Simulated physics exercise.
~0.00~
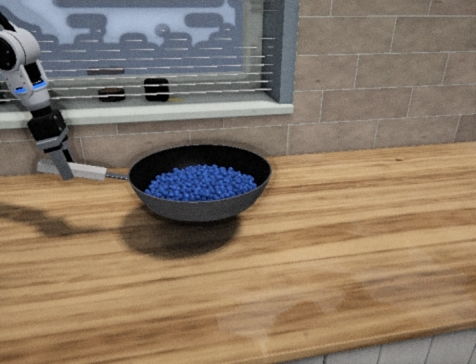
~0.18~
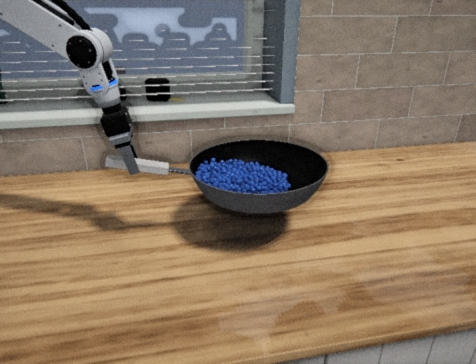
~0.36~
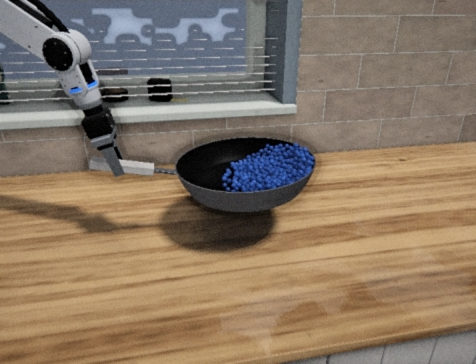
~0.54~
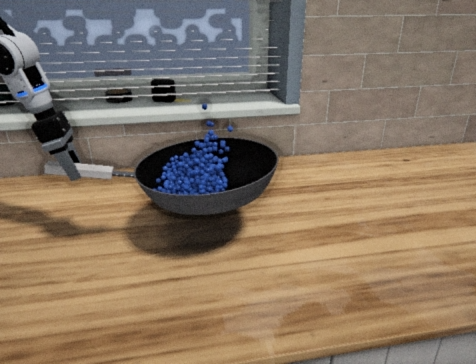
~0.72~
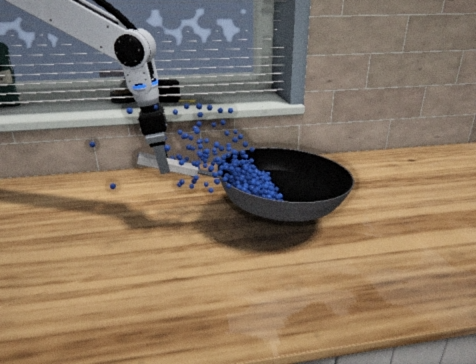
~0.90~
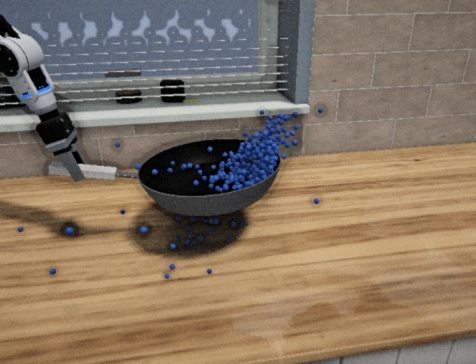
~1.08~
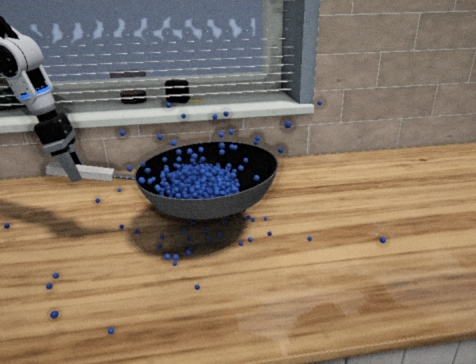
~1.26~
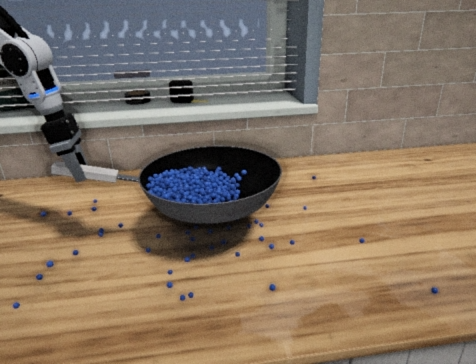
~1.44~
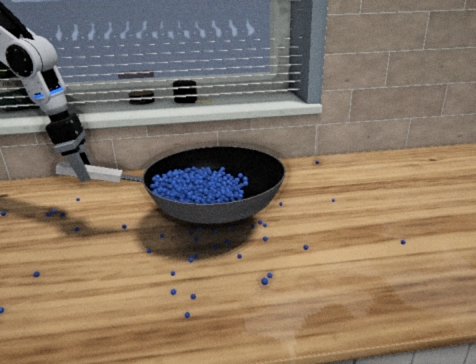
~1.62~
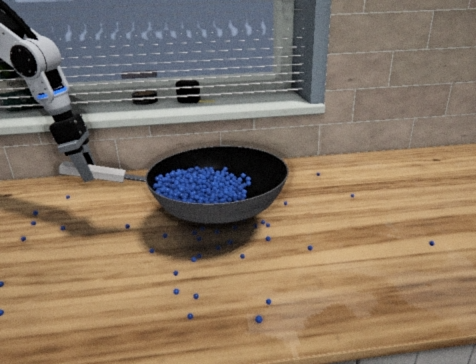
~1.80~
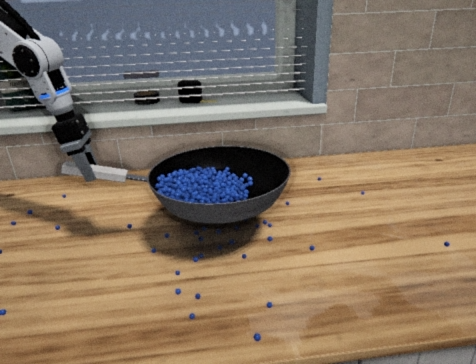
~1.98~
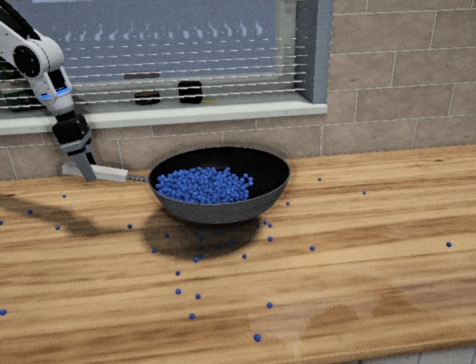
The footage shows a robot arm holding a dark frying pan of small blue beads above a wooden counter, jerking it right and left so the beads slosh and fly out, until the pan stops with most beads still inside and many scattered across the counter.
